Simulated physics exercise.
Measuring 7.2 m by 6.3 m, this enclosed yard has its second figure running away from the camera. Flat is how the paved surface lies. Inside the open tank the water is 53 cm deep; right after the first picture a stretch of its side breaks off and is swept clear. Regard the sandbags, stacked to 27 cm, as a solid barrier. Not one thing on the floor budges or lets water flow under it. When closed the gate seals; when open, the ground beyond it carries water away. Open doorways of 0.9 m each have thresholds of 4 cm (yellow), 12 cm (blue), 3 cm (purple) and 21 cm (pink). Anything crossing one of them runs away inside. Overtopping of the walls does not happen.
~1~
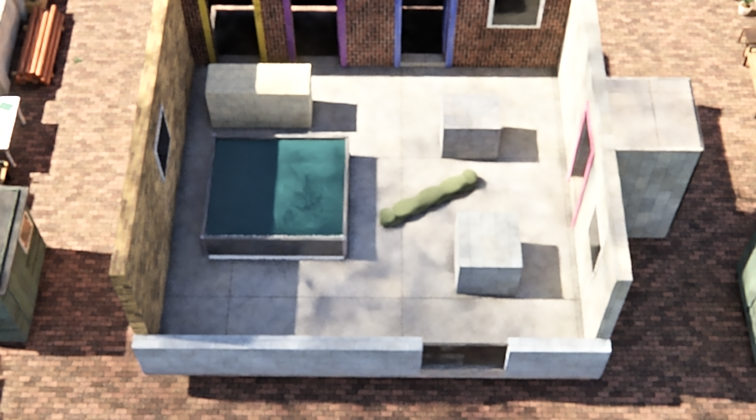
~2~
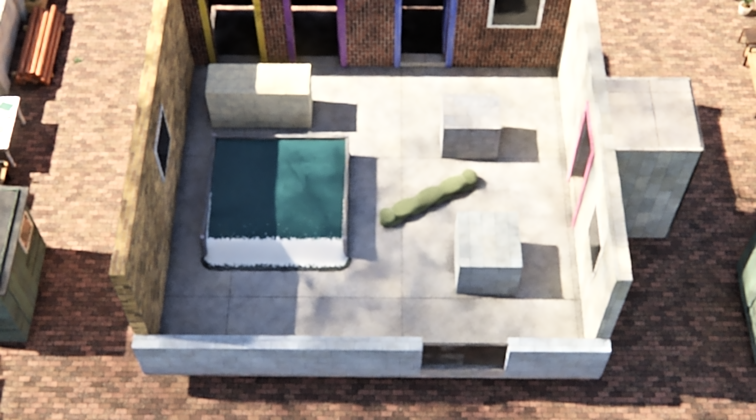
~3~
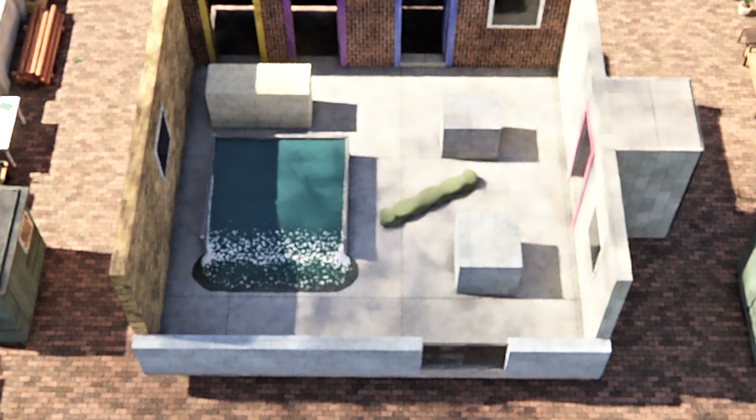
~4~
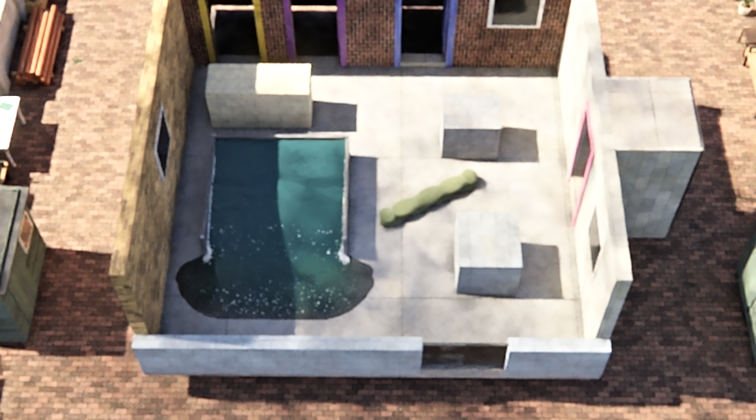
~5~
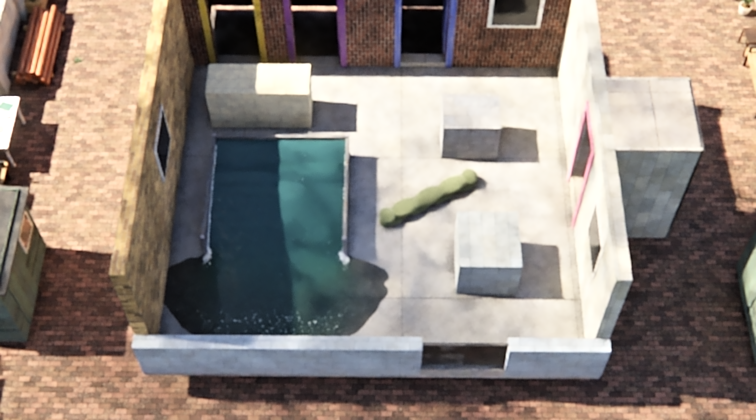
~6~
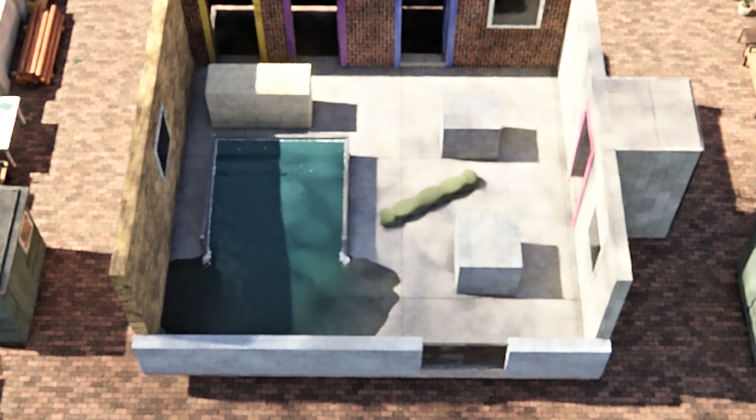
A walled, roofless yard with a pale paved floor, set amid reddish brick paving, is seen from high above by a still camera. A teal pool of water stands at left near a pale block, with a green sandbag-like row at centre, grey blocks at right and yellow, purple and blue doorframes behind. The tank's near side gives way, and water pours out frothing, then spreads darkly across the floor to the front wall and rightward.
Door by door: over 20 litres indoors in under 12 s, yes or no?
Yellow door: Yes, blue door: No, purple door: No, pink door: No.
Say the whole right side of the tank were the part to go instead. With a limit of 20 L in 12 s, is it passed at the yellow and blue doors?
For yellow, too much; for blue, too much.
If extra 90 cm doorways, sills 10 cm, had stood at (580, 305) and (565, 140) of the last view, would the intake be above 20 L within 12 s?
Taking them in order, the first is too much and the second fine.
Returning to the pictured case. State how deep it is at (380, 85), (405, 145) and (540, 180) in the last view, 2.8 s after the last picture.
First spot near 0 cm, second near 0 cm, third near 0 cm.
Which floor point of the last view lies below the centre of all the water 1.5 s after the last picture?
Roughly (279, 277) in the last picture.
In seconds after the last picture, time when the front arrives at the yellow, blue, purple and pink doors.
Arrival times: Yellow 3.8 seconds, blue 6.5 seconds, purple 4.5 seconds, pink 3.2 seconds.
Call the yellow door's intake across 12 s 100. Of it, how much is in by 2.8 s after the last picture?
I'd put it at about 0 per cent by that point.
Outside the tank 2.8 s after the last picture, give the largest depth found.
About 30 cm.
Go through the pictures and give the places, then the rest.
Still water, 53 cm deep, in the open tank at (278, 188), in the first frame.
The front is at (345, 263), 1.2 m from the gap at (275, 249); 0.4 m2 of floor is under water; 53 cm left at the back of the open tank, in the second frame.
Water pours out at (276, 250) and has run 1.4 m, to (198, 276); typically 10 cm deep outside, 53 cm at the open tank's back, in the third frame.
Water pours out at (276, 251) and has run 1.7 m, to (362, 293); typically 9 cm deep outside, 53 cm at the open tank's back, in the fourth frame.
The front is at (186, 322), 2.0 m from the gap at (276, 251); 5.0 m2 of floor is under water; 53 cm left at the back of the open tank, in the fifth frame.
The front is at a hidden place, 2.3 m from the gap at (276, 251); 6.4 m2 of floor is under water; 50 cm left at the back of the open tank, in the sixth frame.
Then, 0.7 s after the last picture water covers 20 % of the floor and is deepest (38 cm) near (265, 345); yellow door not reached, blue door not reached, purple door not reached, pink door not reached.
Then, 1.5 s after the last picture water covers 25 % of the floor and is deepest (42 cm) near (158, 354); yellow door not reached, blue door not reached, purple door not reached, pink door not reached.
Then, 2.8 s after the last picture water covers 40 % of the floor and is deepest (30 cm) near (582, 329); yellow door not reached, blue door not reached, purple door not reached, pink door not reached.
Then, 6.3 s after the last picture water covers 85 % of the floor and is deepest (20 cm) near (556, 69); yellow door 9 cm at the sill, 59 L in, blue door 1 cm at the sill, 0 L in, purple door 3 cm at the sill, 0 L in, pink door 5 cm at the sill, 0 L in.
Then, 11.3 s after the last picture water covers 95 % of the floor and is deepest (10 cm) near (211, 354); yellow door 4 cm at the sill, 83 L in, blue door 6 cm at the sill, 0 L in, purple door 5 cm at the sill, 1 L in, pink door 4 cm at the sill, 0 L in.
